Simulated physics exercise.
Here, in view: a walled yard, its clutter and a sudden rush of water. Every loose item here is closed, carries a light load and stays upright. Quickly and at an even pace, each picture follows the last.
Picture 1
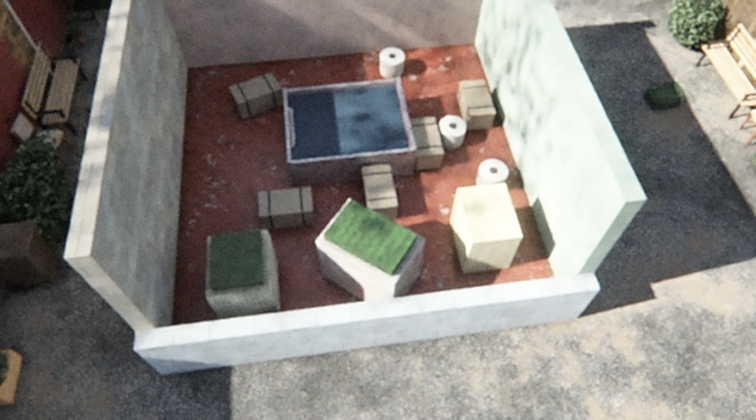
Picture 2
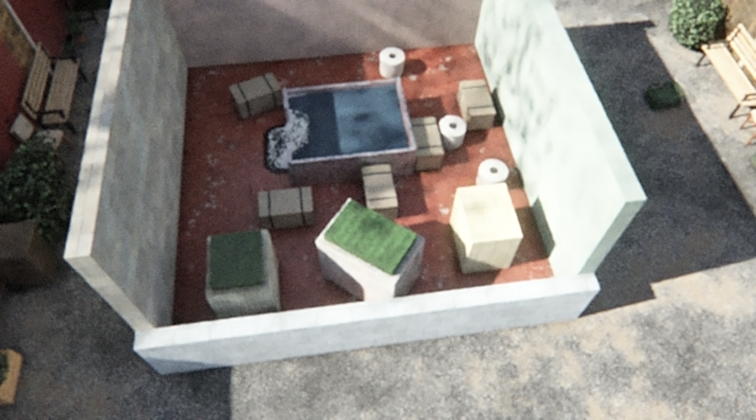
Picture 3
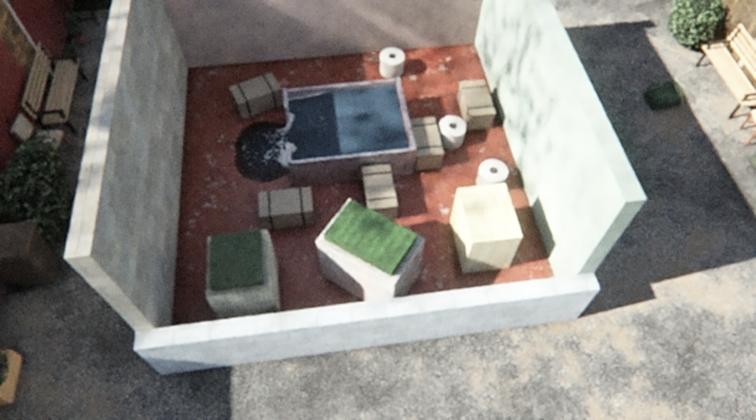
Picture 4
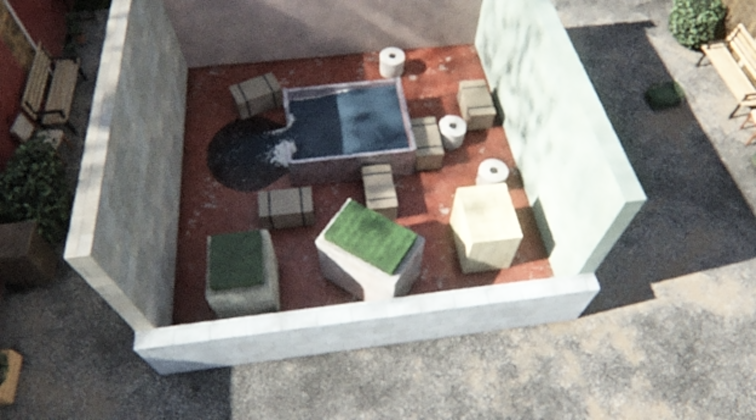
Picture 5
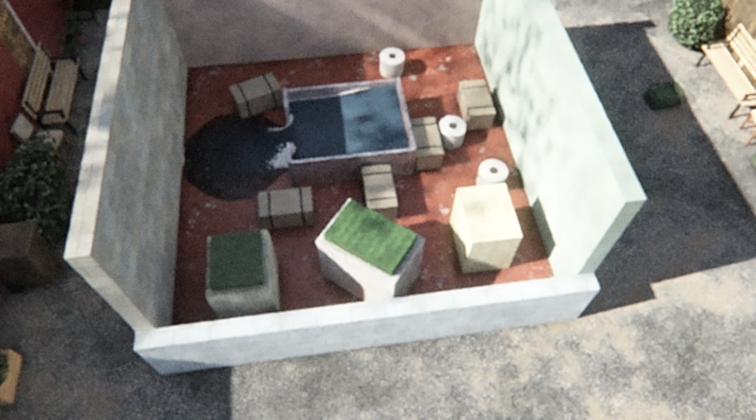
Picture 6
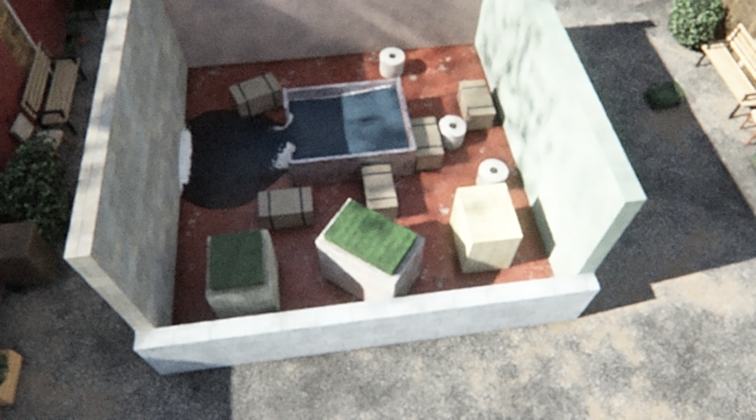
In a walled yard with a red floor, scattered boxes, white cylinders and grass-topped blocks, dark water pours from the left side of a raised rectangular pool and spreads leftward to the wall, while the objects stay in place.
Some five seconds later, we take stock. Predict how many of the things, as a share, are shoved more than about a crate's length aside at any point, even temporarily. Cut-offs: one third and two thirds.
Share shifted well: Low, below a third.
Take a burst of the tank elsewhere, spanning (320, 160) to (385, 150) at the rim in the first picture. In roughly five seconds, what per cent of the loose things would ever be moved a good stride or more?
That works out to some 20 %.
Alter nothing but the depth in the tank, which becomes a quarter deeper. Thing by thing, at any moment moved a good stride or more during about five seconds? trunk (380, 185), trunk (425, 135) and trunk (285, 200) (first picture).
In sequence: Fell short, fell short and fell short.
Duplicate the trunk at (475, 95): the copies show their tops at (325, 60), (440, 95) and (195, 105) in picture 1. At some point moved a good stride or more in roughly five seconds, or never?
Results - 1: Ends up far away; 2: Doesn't go far; 3: Ends up far away.
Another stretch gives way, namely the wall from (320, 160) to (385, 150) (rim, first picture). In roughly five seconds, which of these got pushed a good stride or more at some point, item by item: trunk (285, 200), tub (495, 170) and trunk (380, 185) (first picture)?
Order as asked: Not sent that far; sent that far; sent that far.
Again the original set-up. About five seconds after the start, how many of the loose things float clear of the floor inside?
The count is 1.
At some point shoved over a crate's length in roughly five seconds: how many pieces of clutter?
It comes out at 1.
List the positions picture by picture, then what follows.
The first picture shows a tub at (392, 56), on the bottom; a tub at (453, 126) rests on the ground; 0 of 8 have shifted.
The second picture shows a tub at (392, 56), on the bottom; a tub at (453, 126), on the bottom; 0 of 8 have shifted.
The third picture shows a tub at (392, 56), on the bottom; a tub at (453, 126) rests on the ground; 0 of 8 have shifted.
The fourth picture shows a tub at (392, 56), on the bottom; a tub at (453, 126), on the bottom; 0 of 8 have shifted.
The fifth picture shows a tub at (392, 56) rests on the ground; a tub at (453, 126), on the bottom; 0 of 8 have shifted.
The sixth picture shows a tub at (392, 56) rests on the ground; a tub at (453, 126), on the bottom; 0 of 8 have shifted.
A moment on, 0 of 8 are well off their spots; 0 afloat.
Next, 0 of 8 are well off their spots; 0 afloat.
Later, 0 of 8 are well off their spots; 0 afloat.
In the end, 1 of 8 are well off their spots, and 1 have been at some point; 1 afloat.
